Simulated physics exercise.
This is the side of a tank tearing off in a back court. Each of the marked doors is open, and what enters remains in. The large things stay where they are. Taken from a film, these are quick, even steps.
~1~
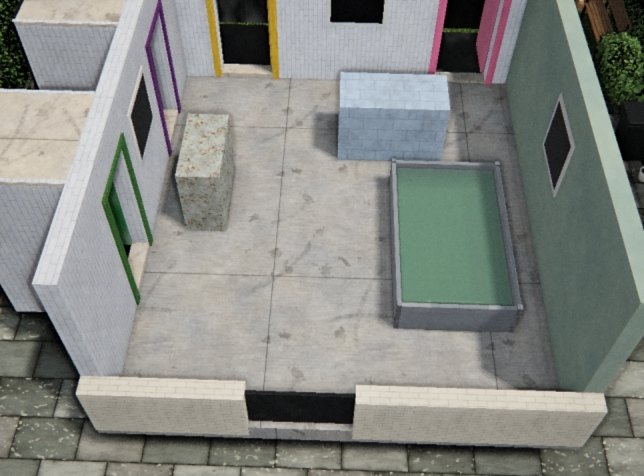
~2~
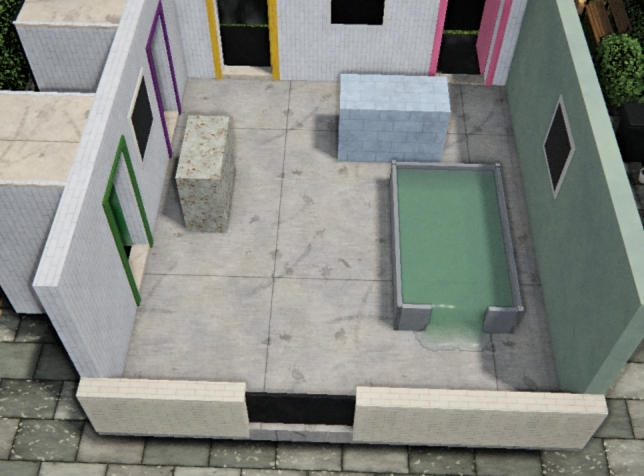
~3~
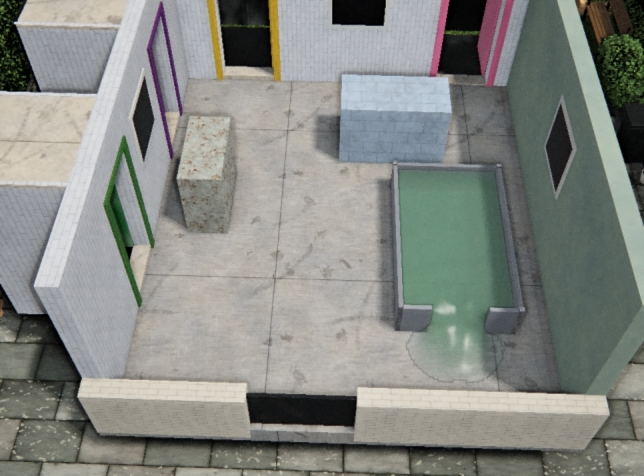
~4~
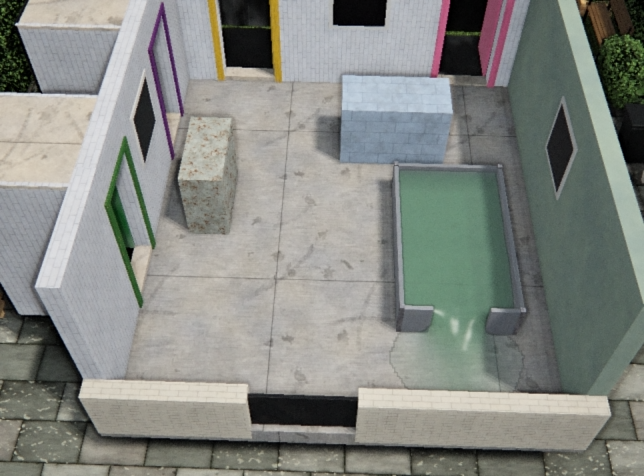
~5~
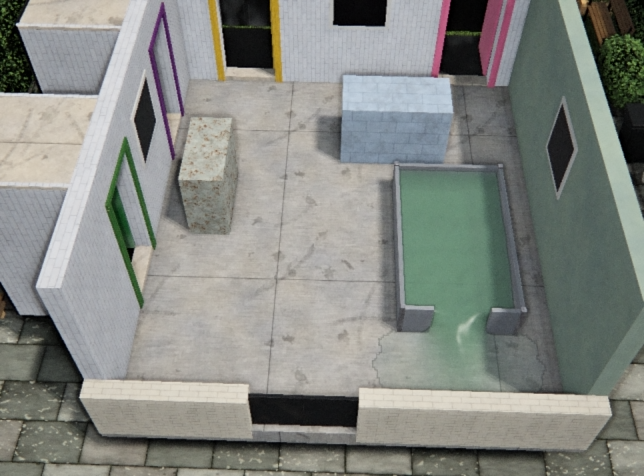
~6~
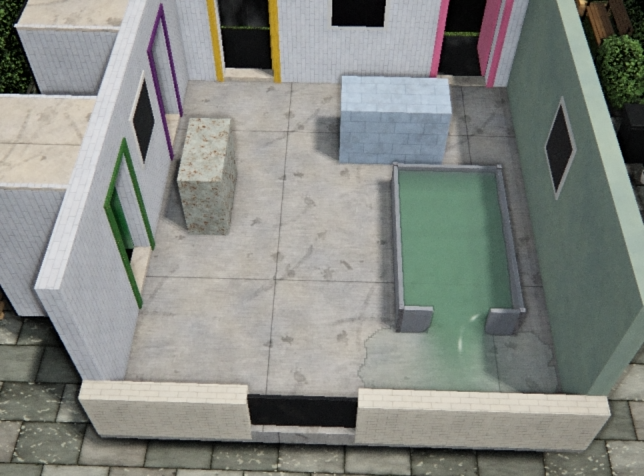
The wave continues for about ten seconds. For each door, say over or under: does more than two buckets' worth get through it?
The yellow door lets in little enough there; the pink door lets too much in there; the purple door lets in little enough there; the green door lets in little enough there.
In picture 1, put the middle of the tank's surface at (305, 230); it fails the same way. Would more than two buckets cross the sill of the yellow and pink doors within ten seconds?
Looking at it, the yellow door comes in under and the pink door comes in under.
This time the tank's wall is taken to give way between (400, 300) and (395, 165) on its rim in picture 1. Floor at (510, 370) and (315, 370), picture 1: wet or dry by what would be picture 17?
In the order asked: The first spot is untouched and the second is swamped.
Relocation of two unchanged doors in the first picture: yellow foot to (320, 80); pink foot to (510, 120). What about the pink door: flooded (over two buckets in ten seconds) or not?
My take is that the pink door remains below.
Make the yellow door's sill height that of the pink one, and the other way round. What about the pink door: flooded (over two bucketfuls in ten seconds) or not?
After the swap, pink ends up short.
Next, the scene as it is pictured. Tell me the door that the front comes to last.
Answer - the yellow-painted one.
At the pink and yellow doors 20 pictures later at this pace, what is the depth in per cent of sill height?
About 0 and 0 %.
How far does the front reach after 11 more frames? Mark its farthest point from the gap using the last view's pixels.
Front's tip: Near (148, 410).
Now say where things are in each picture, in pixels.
The water tank at (451, 233) is whole and still, in the first frame.
The front is at (422, 337), out from the gap at (455, 322), in the second frame.
Water pours out at (456, 324) and has run to (439, 374), in the third frame.
The front is at a hidden place, out from the gap at (457, 324), in the fourth frame.
Water pours out at (458, 323) and has run to a hidden place, in the fifth frame.
Water pours out at (457, 323) and has run to a hidden place, in the sixth frame.
A moment on, water covers 10 % of the floor; the yellow door not reached, the pink door not reached, the purple door not reached, the green door not reached.
Next, water covers 20 % of the floor; the yellow door not reached, the pink door not reached, the purple door not reached, the green door not reached.
Then, water covers 40 % of the floor; the yellow door not reached, the pink door not reached, the purple door not reached, the green door wet at the sill, nothing in.
Later, water covers 60 % of the floor; the yellow door not reached, the pink door over two buckets in, the purple door wet at the sill, nothing in, the green door wet at the sill, nothing in.
In the end, water covers 95 % of the floor; the yellow door wet at the sill, nothing in, the pink door over two buckets in, the purple door wet at the sill, nothing in, the green door wet at the sill, nothing in.
